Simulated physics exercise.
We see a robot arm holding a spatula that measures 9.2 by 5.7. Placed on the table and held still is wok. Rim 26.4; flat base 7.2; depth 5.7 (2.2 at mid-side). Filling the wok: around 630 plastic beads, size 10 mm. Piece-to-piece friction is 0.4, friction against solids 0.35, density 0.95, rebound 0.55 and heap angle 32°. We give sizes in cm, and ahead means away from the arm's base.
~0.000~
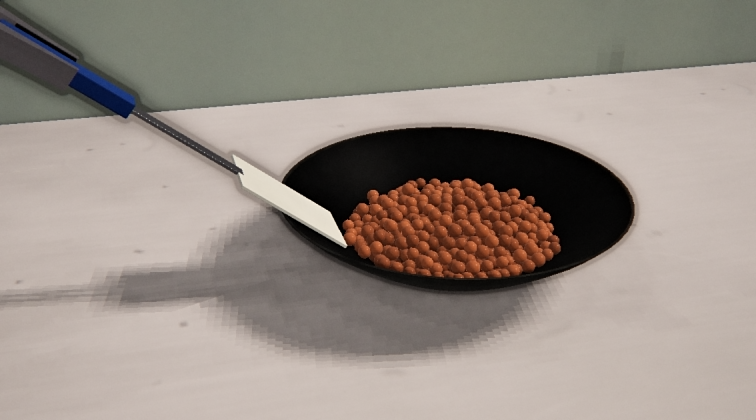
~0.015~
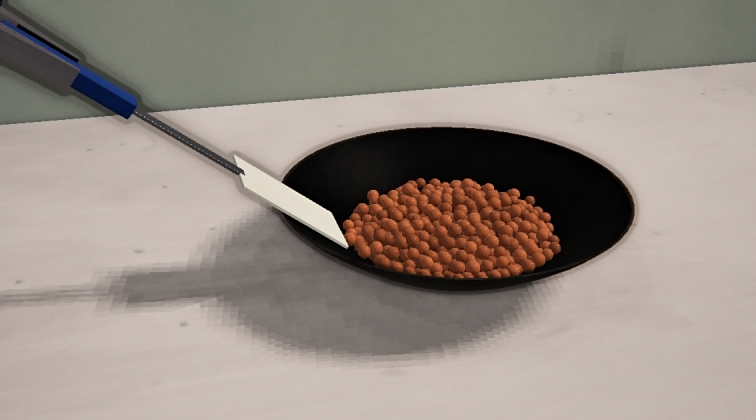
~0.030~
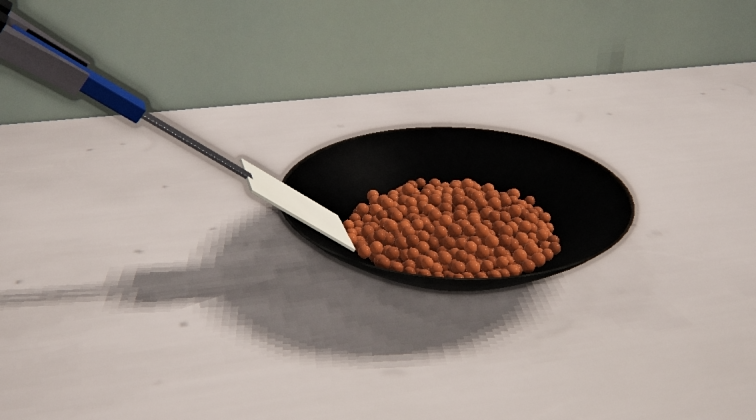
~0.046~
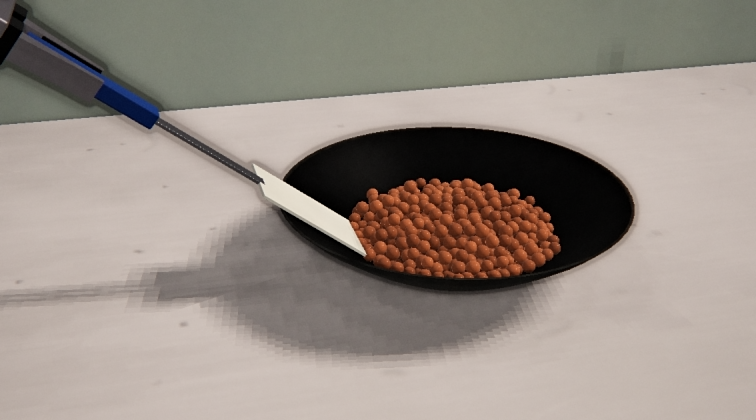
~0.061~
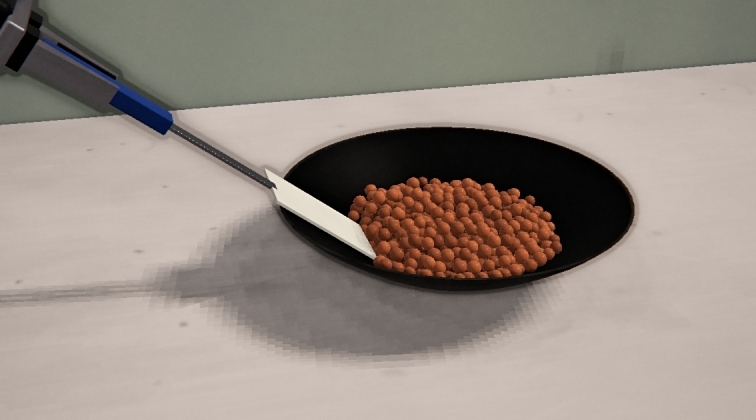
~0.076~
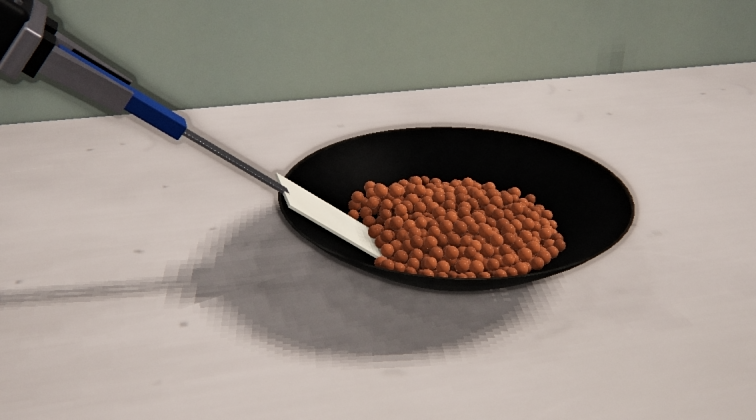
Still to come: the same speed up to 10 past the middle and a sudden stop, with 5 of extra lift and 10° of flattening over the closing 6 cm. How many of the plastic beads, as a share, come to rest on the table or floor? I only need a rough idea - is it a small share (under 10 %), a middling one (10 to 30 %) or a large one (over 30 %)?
A middling one, 10 to 30 %.
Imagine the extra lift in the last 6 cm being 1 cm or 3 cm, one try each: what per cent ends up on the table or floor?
Close to 20 and 20 percent respectively.
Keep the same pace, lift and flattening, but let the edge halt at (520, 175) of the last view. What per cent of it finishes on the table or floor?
Something near 0 in a hundred.
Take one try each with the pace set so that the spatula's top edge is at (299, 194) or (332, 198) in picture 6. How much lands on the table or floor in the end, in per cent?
25 % and 40 %.
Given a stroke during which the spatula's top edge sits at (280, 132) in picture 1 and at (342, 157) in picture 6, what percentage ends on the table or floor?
Roughly 25 %.
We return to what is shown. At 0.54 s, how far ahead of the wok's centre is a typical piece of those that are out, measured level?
It sits close to 20 cm ahead of the middle.
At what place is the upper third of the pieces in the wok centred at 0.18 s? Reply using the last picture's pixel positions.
(501, 212).
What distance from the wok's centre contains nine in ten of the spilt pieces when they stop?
Distance from centre: Approx. 45 cm.
After 0.18 s, sloping 38°, highest piece 5 above the table; 634 in the wok.
After 0.28 s, sloping 35°, highest piece 7 above the table; 634 in the wok.
After 0.54 s, sloping 28°, highest piece 7 above the table; 530 in the wok, 67 on the table or floor, 37 on the blade or in flight.
After 1.59 s, sloping 28°, highest piece 6 above the table; 530 in the wok, 104 on the table or floor.
At rest, 530 in the wok, 104 on the table or floor. That is 16 % on the table or floor.
